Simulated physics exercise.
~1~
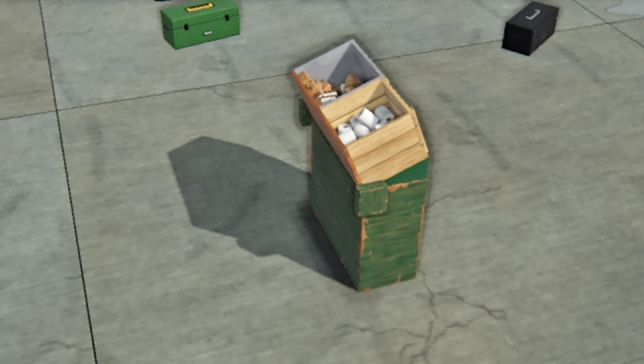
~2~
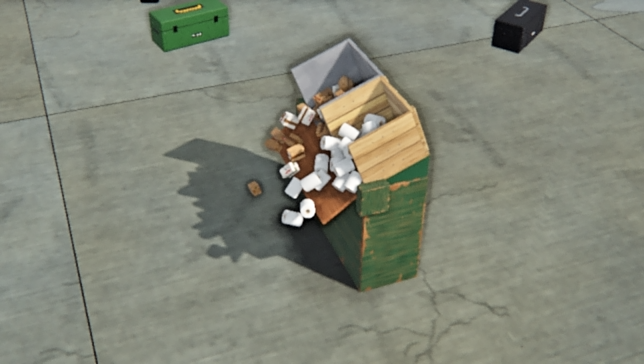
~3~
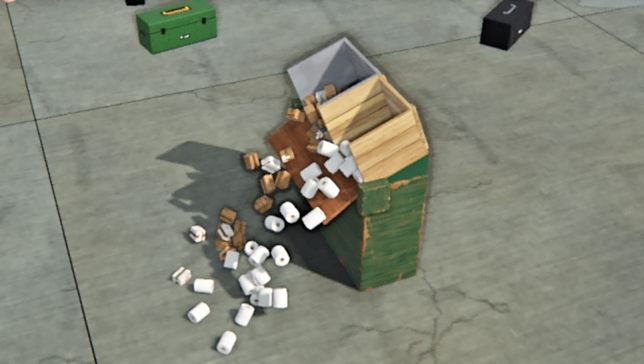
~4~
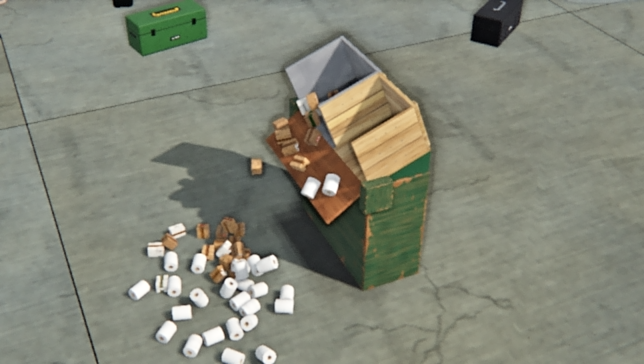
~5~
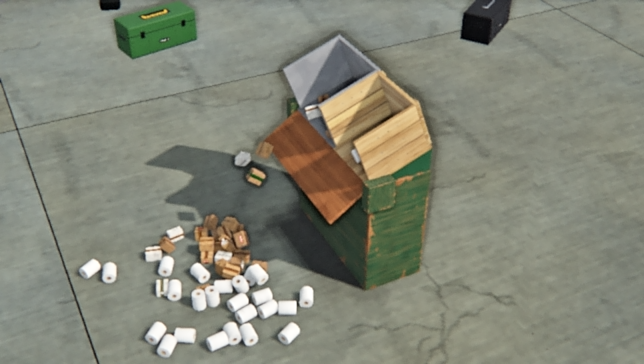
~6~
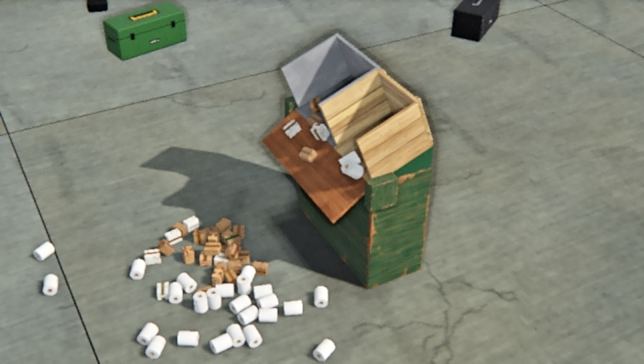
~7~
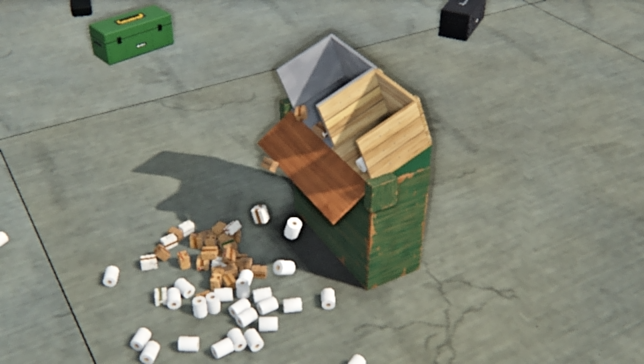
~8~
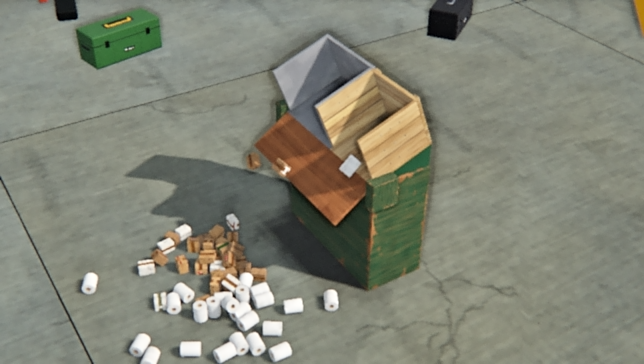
To begin with, white paper rolls fill a wooden hopper beside a grey hopper of little brown parcels, both set on a worn green cabinet on a concrete floor. The brown flap along their lower edge swings open to the left, and rolls and parcels tumble out together over it. They drop to the floor and spread into a loose heap, a few rolls rolling away from it. The flow thins to a few stragglers sliding off the open flap. By the end the flap still hangs open, the hoppers look nearly empty, and most of the load lies scattered at lower left.
